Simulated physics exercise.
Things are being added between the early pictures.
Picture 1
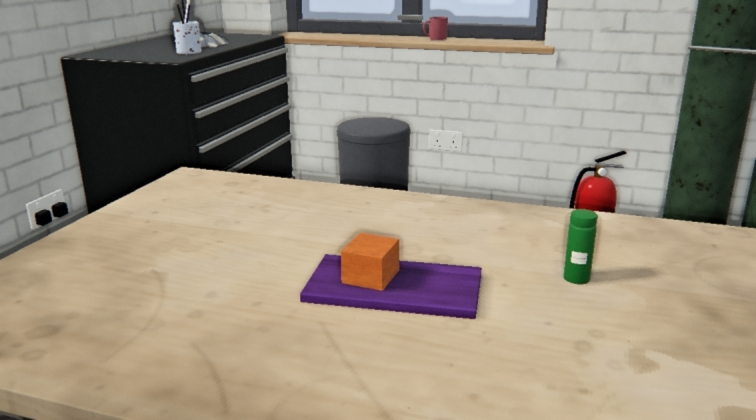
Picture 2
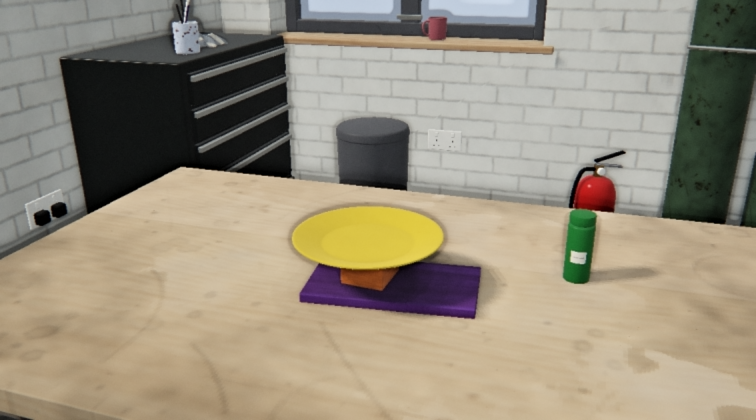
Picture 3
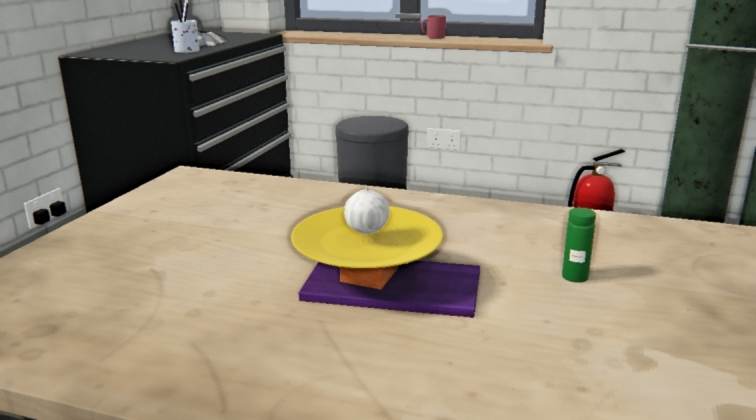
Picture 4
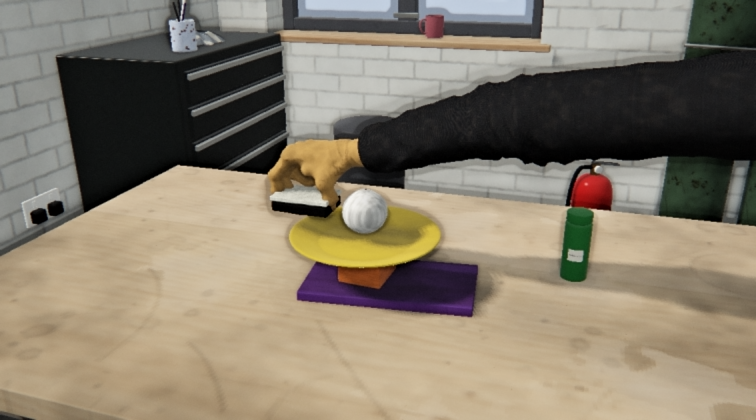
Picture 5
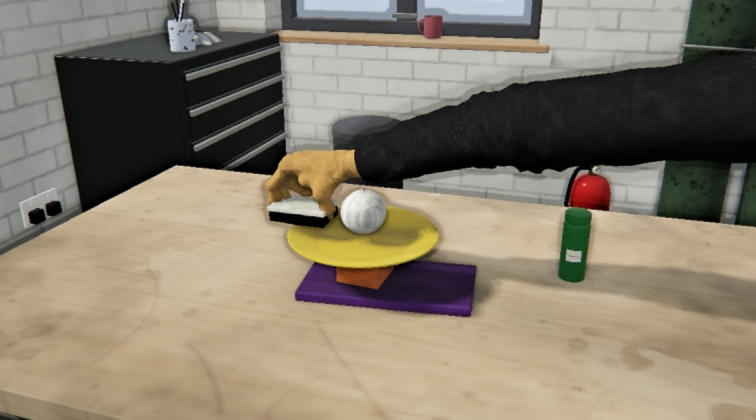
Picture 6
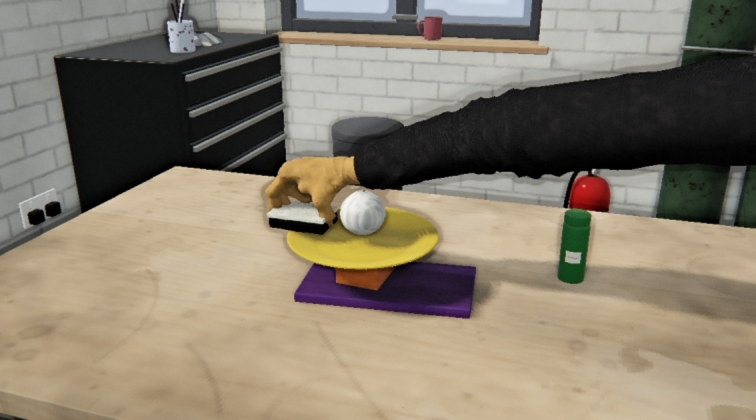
A yellow plate and then a white ball appeared on top of an orange block on a purple board, and a gloved hand reached in from the right and lowered a black-and-white sponge slightly at the plate's left edge.
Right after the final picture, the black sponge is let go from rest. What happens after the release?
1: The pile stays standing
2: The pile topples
Option 1: The pile stays standing.
Then, 0.70 s later than the last frame, all is still.
Then, 1.60 s later than the last frame, black sponge resting near (303, 218).
Then, 2.50 s later than the last frame, black sponge resting near (302, 218).
When it is over, all 6 as before. End places, in pixels of the last picture, black sponge near (302, 218). The pile holds.
